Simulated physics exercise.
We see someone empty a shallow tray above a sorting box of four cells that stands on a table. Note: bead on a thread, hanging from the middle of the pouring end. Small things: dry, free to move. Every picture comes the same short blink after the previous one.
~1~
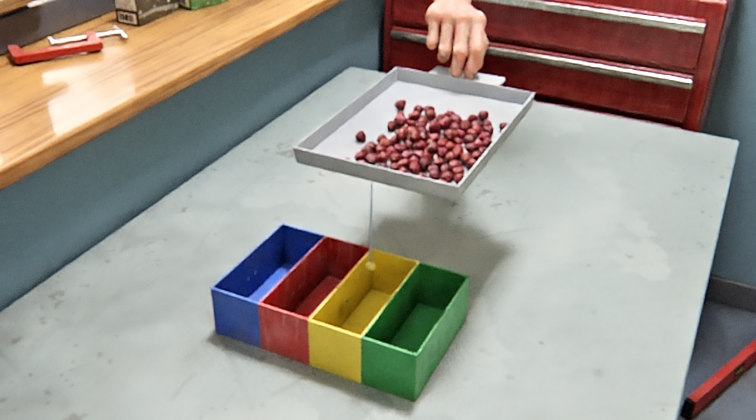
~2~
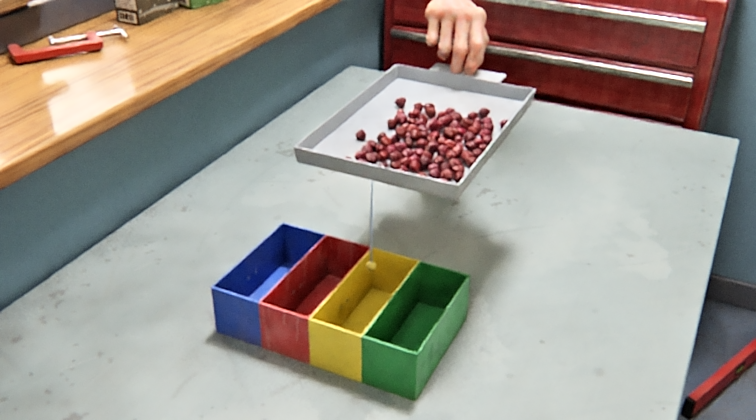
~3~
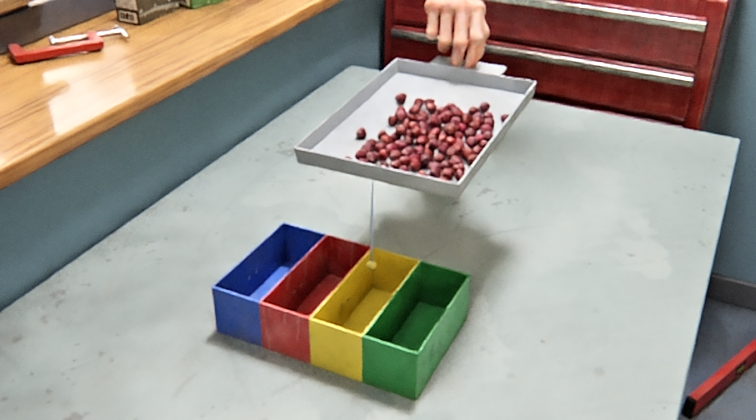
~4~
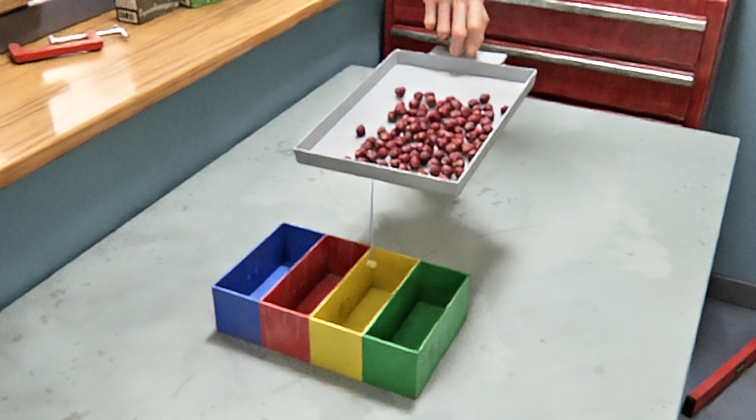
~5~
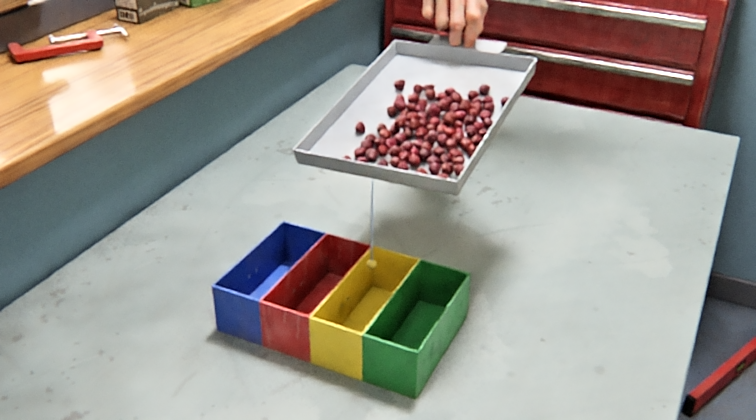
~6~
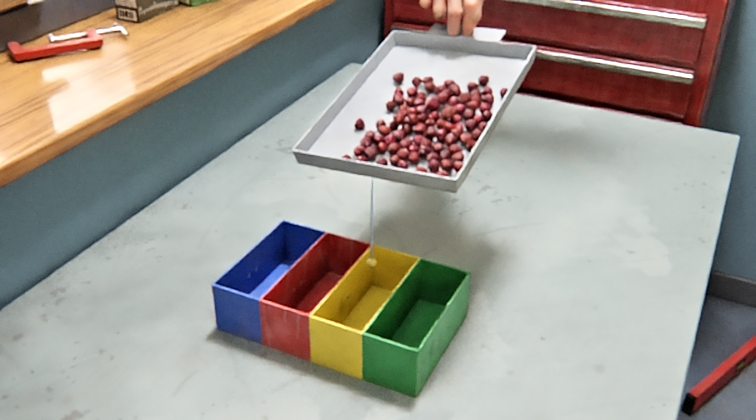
Above a four-colored box on a table, a hand gradually tilts a tray of dark red cherries.
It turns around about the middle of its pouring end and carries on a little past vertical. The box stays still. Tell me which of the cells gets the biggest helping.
The biggest helping lands in the red cell.
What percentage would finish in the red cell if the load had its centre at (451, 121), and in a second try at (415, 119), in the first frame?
Estimate: 30 % first, 40 % second.
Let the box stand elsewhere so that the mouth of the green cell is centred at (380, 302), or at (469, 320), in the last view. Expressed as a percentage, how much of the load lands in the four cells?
Roughly 100% on the first try and 80% on the second.
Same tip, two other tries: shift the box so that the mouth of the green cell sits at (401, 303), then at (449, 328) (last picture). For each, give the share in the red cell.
You'd get 40 in a hundred first and 40 in a hundred after that.
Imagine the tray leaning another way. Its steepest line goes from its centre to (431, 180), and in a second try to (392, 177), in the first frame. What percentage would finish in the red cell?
In turn 0 and 10 in a hundred.
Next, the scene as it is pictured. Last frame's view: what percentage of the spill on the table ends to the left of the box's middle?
Near 90 %.
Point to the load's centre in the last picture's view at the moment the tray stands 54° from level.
The middle of the pieces sits at roughly (381, 128).
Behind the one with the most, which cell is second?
It's yellow that ends up second.
Soon, tray tipped steeply; nearly all on the tray; a stray few falling or outside the box.
A while on, tray tipped right over; nearly all on the tray; a stray few in the red cell; a stray few falling or outside the box.
Towards the end, tray tipped past a quarter turn; about a third in the red cell; about a quarter in the yellow cell; a small part in the blue cell; a stray few in the green cell; a small part falling or outside the box.
Finally, tray tipped past a quarter turn; about a third in the red cell; about a quarter in the yellow cell; a small part in the blue cell; a stray few in the green cell; a small part outside the box.
